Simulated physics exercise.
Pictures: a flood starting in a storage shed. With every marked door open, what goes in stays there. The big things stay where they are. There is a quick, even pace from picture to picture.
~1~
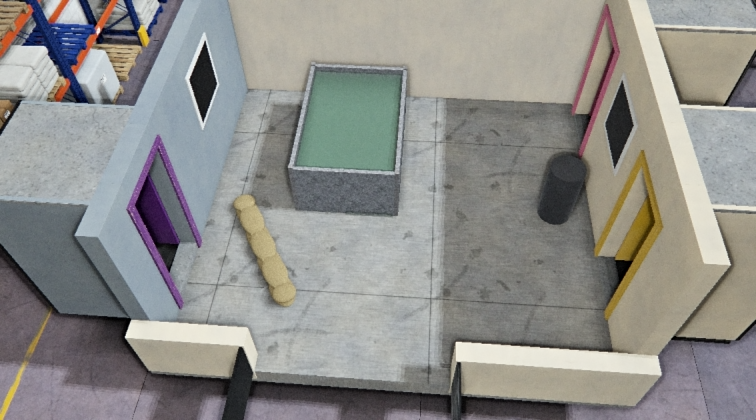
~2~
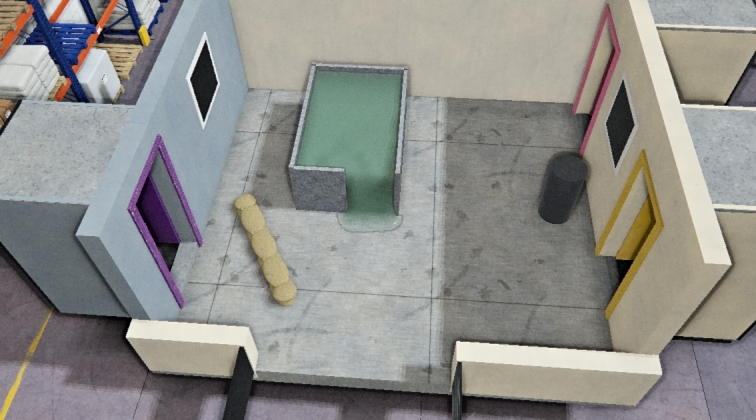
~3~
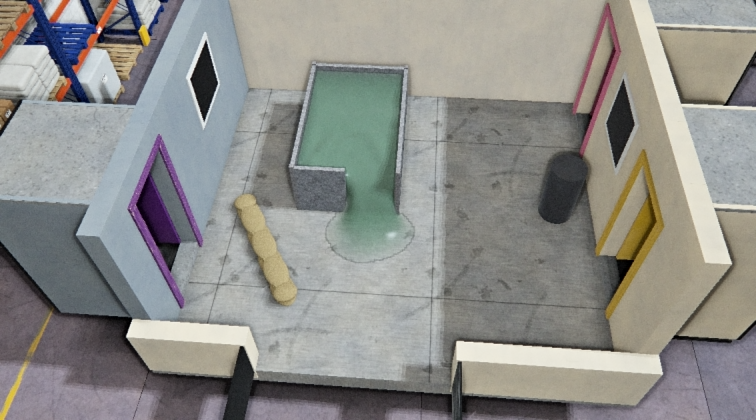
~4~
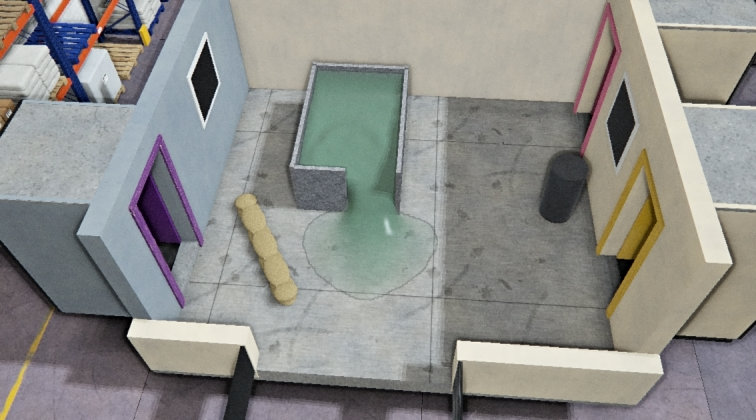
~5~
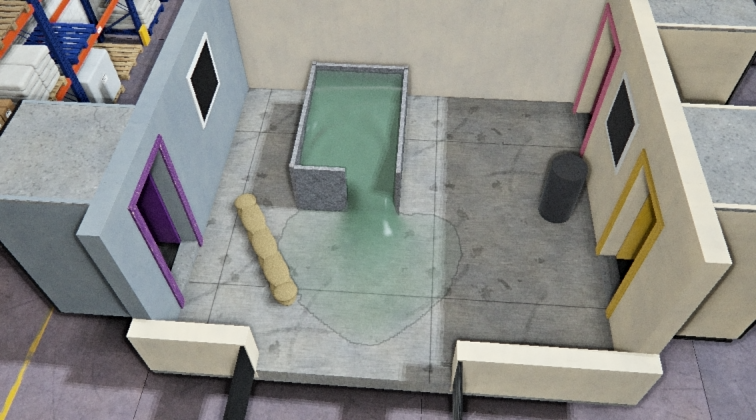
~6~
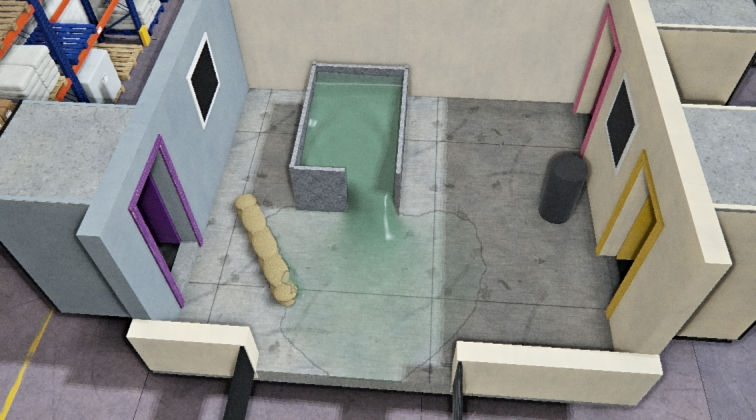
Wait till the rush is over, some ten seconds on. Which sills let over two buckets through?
In the end yellow door: Overshoots, pink door: Does not overshoot, purple door: Does not overshoot.
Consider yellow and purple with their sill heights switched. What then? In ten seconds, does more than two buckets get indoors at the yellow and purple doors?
So the yellow door comes in under the cap, and the purple door comes in under the cap.
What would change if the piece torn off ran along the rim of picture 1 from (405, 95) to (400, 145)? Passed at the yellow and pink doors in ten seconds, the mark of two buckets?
Result - yellow overshoots, pink overshoots.
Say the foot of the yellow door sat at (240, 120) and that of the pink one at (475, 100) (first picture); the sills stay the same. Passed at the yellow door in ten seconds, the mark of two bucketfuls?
I'd say the yellow remains short of it.
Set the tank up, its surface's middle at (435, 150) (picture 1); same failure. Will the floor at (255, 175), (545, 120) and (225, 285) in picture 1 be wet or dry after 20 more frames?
In that order: Free of water, wet, clear.
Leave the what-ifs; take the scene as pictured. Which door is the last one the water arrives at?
I'd go with the pink door.
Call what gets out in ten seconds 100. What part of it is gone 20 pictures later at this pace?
Roughly 55 percent.
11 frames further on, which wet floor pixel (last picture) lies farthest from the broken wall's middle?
About (617, 378).
A moment on, water covers 30 % of the floor; the yellow door not reached, the pink door not reached, the purple door not reached.
Next, water covers 40 % of the floor; the yellow door wet at the sill, nothing in, the pink door not reached, the purple door not reached.
Then, water covers 50 % of the floor; the yellow door under two buckets in, the pink door not reached, the purple door wet at the sill, nothing in.
Later, water covers 80 % of the floor; the yellow door over two buckets in, the pink door wet at the sill, nothing in, the purple door wet at the sill, nothing in.
In the end, water covers 85 % of the floor; the yellow door over two buckets in, the pink door wet at the sill, nothing in, the purple door wet at the sill, nothing in.
